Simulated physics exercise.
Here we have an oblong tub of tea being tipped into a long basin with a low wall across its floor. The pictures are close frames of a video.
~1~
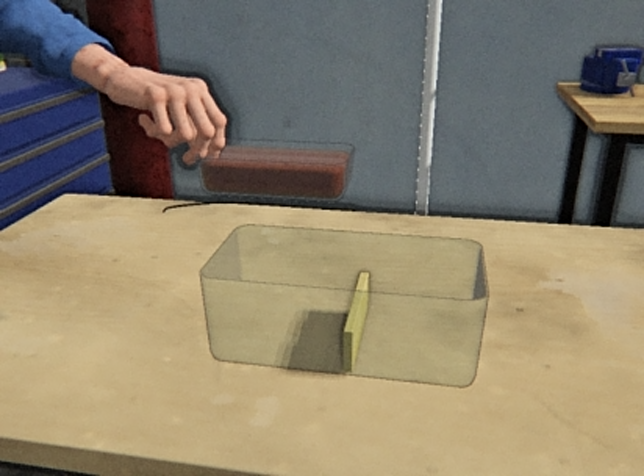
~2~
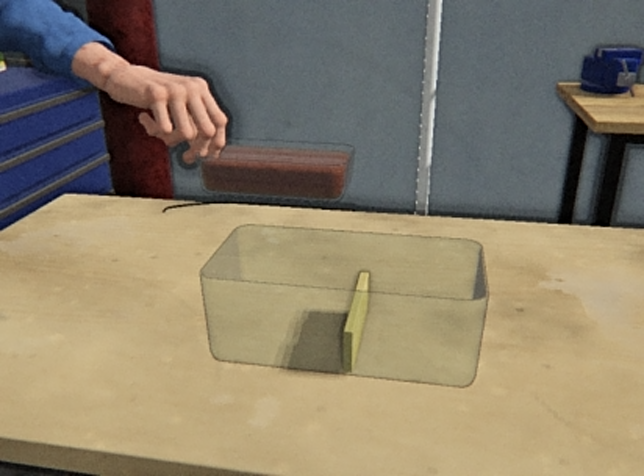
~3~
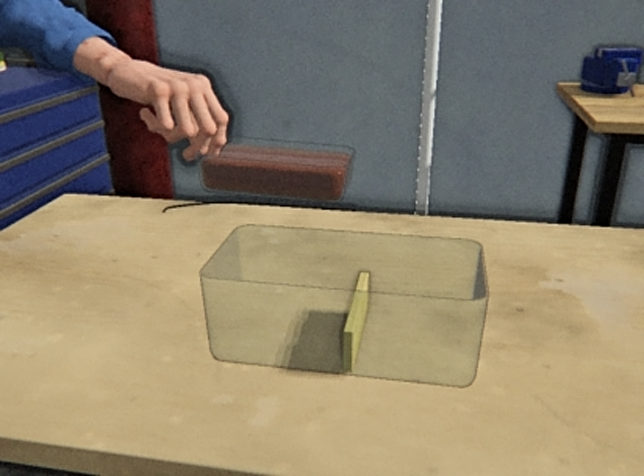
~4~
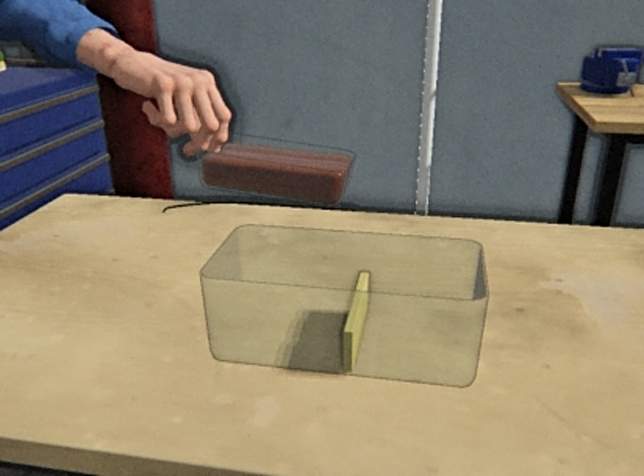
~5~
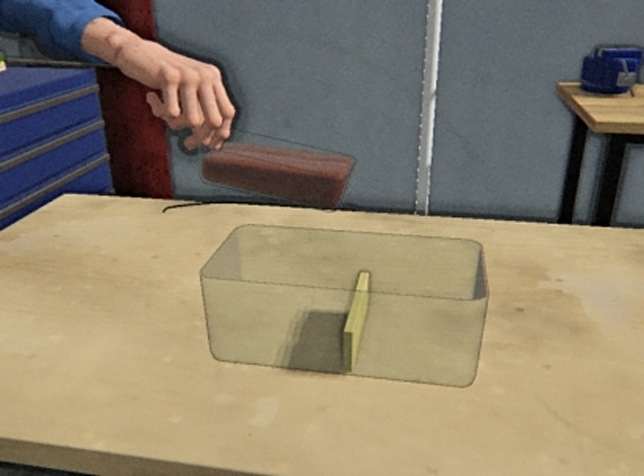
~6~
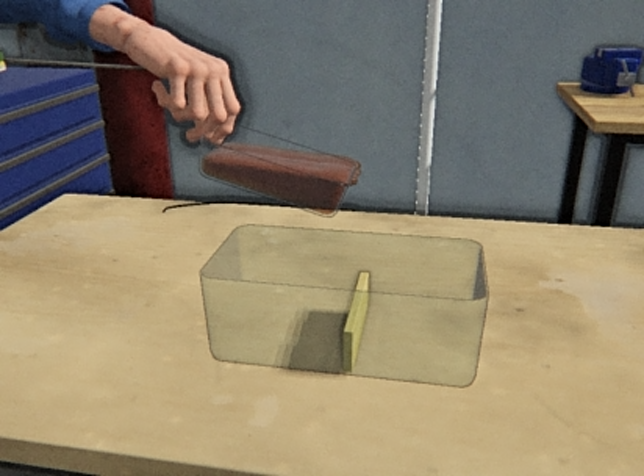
We see a hand beside an oblong tub of reddish-brown tea above a long, clear basin with a low wall across its floor. The tub, level at first, gradually tilts down to the right as the hand shifts slightly.
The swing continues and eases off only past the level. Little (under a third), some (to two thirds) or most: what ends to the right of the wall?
The share right of the wall is above two thirds.
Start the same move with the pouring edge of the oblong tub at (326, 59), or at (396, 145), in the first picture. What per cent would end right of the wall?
In turn 75 and 90 in a hundred.
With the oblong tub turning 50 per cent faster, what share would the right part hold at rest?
Some 85 per cent.
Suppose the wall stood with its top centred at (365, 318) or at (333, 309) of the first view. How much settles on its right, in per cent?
The first gives 80 %, the second 90 %.
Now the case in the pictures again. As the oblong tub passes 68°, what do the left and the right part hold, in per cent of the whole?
Left about 0, right about 75.
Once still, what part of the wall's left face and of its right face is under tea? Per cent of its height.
Some 0 per cent left and 30 right.
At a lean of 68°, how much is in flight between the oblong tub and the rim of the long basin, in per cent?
It comes to 15 per cent or so.
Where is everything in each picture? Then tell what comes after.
Tilt 0°; pouring edge (351, 156); surface from (211, 153) to (349, 160); the long basin's rim runs from (220, 249) to (484, 270); the wall's top is at (357, 301), in the first frame.
Tilt 1°; pouring edge (351, 157); surface from (211, 152) to (350, 160), in the second frame.
Tilt 3°; pouring edge (351, 159); surface from (211, 151) to (350, 161), in the third frame.
Tilt 6°; pouring edge (352, 163); surface from (211, 150) to (351, 163), in the fourth frame.
Tilt 10°; pouring edge (352, 169); surface from (211, 149) to (352, 164), in the fifth frame.
Tilt 16°; pouring edge (352, 176); surface from (213, 149) to (352, 171); 5 per cent is over the edge, in the sixth frame.
A moment on, the tilt is 68° and 10 per cent is still to pour, 1 is left of the wall and 73 right of it.
Next, the tilt is 101° and 2 per cent is still to pour, 13 is left of the wall and 84 right of it.
Then the tilt is 109° and 0 per cent is still to pour, 15 is left of the wall and 84 right of it.
Later the tilt is 109° and 0 per cent is still to pour, 15 is left of the wall and 84 right of it.
Finally, 15 per cent lies left of the wall, 84 right of it and 1 outside.
